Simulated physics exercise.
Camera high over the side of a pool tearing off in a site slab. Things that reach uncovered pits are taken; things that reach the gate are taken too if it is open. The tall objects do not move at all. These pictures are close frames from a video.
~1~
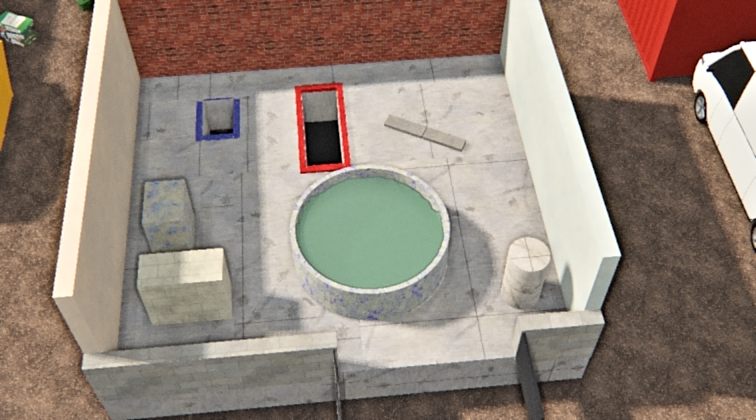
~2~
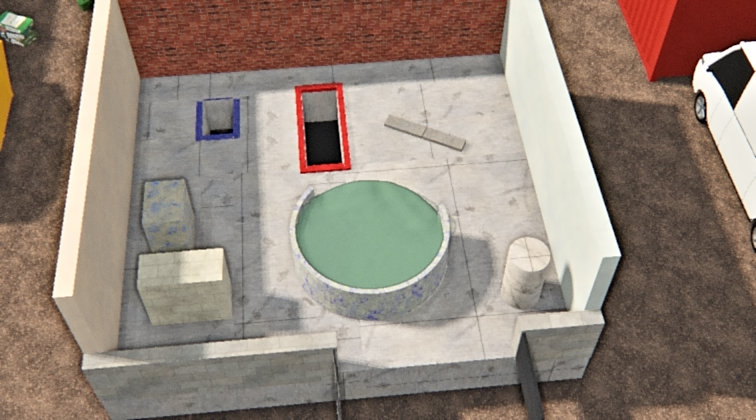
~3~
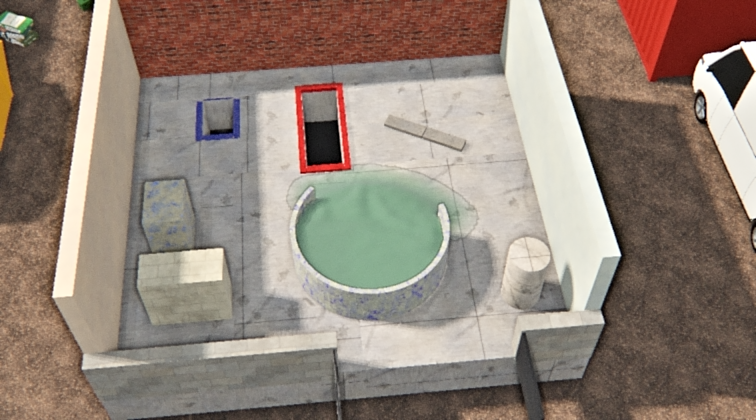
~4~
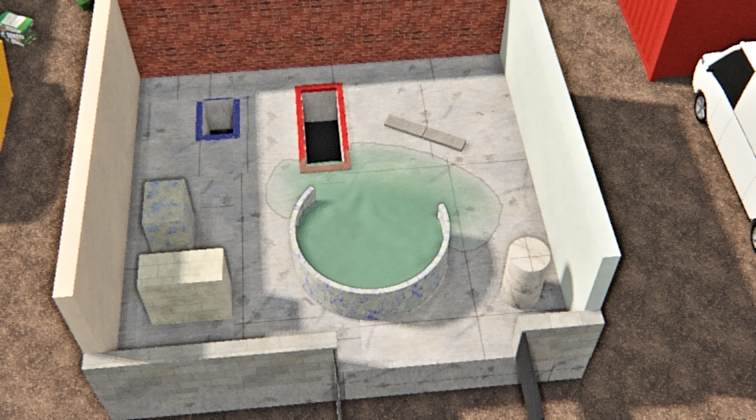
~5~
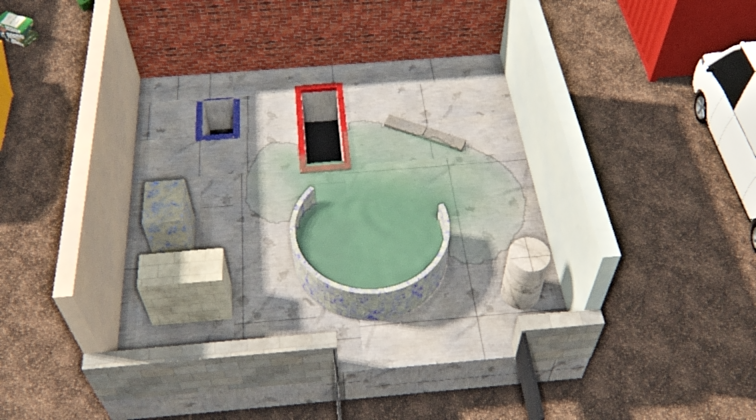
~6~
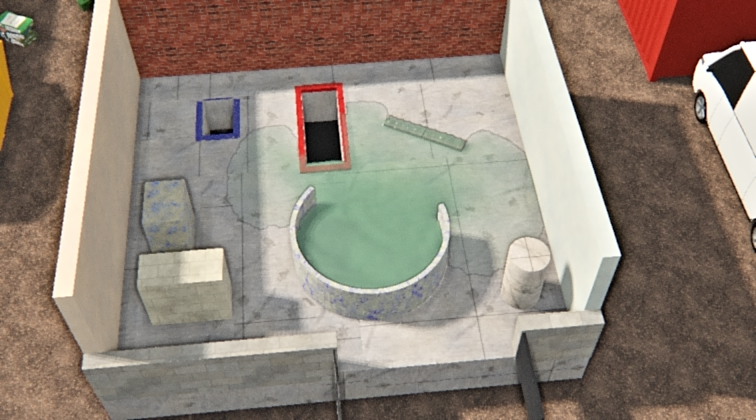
Green water sits still in a round stone-walled pool on a walled concrete slab, until the pool's far side opens up. The water pours through the gap and spreads in a widening sheet, reaching the edge of the red-framed pit and then surrounding the low plank-like strip, while the blocks and cylinder stay put.
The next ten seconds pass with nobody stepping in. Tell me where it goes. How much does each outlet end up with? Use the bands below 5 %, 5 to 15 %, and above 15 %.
Once it settles, the gate ends up with 5 to 15 %, the blue pit ends up with 5 to 15 %, the red pit ends up with above 15 %.
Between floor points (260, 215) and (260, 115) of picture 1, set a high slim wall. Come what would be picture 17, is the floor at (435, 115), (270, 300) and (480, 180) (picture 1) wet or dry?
Swamped; spared; swamped.
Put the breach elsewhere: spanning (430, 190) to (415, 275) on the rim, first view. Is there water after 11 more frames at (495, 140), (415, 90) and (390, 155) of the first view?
Soaked, then unsoaked, then unsoaked.
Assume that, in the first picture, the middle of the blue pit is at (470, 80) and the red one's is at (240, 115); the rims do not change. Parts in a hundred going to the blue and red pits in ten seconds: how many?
The blue pit ends up with 35 per cent, the red pit with 15 per cent.
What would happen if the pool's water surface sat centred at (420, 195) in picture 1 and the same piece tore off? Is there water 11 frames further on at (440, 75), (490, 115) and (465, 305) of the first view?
Checking the three spots, I get swamped, swamped, high and dry.
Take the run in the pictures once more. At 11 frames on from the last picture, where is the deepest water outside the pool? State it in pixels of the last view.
I'd point to about (466, 57).
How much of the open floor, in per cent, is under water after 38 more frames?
Close to 70 percent, by my reckoning.
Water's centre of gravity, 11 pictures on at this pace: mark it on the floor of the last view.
Near (398, 164).
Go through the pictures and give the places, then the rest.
The first picture shows the pool at (370, 229) is whole and still.
In the second picture, water pours out on the pool's far side and has run to (450, 228).
In the third picture, the front is at (473, 214), out from the gap on the pool's far side.
In the fourth picture, the front is at (496, 207), out from the gap on the pool's far side.
In the fifth picture, the front is at (518, 208), out from the gap on the pool's far side.
In the sixth picture, water pours out on the pool's far side and has run to (245, 144).
A moment on, water covers 40 % of the floor; the gate 0 %, the blue pit 1 %, the red pit 7 %.
Next, water covers 50 % of the floor; the gate 0 %, the blue pit 2 %, the red pit 11 %.
Then, water covers 60 % of the floor; the gate 0 %, the blue pit 4 %, the red pit 13 %.
Later, water covers 70 % of the floor; the gate 0 %, the blue pit 6 %, the red pit 22 %.
In the end, water covers 90 % of the floor; the gate 9 %, the blue pit 9 %, the red pit 23 %.
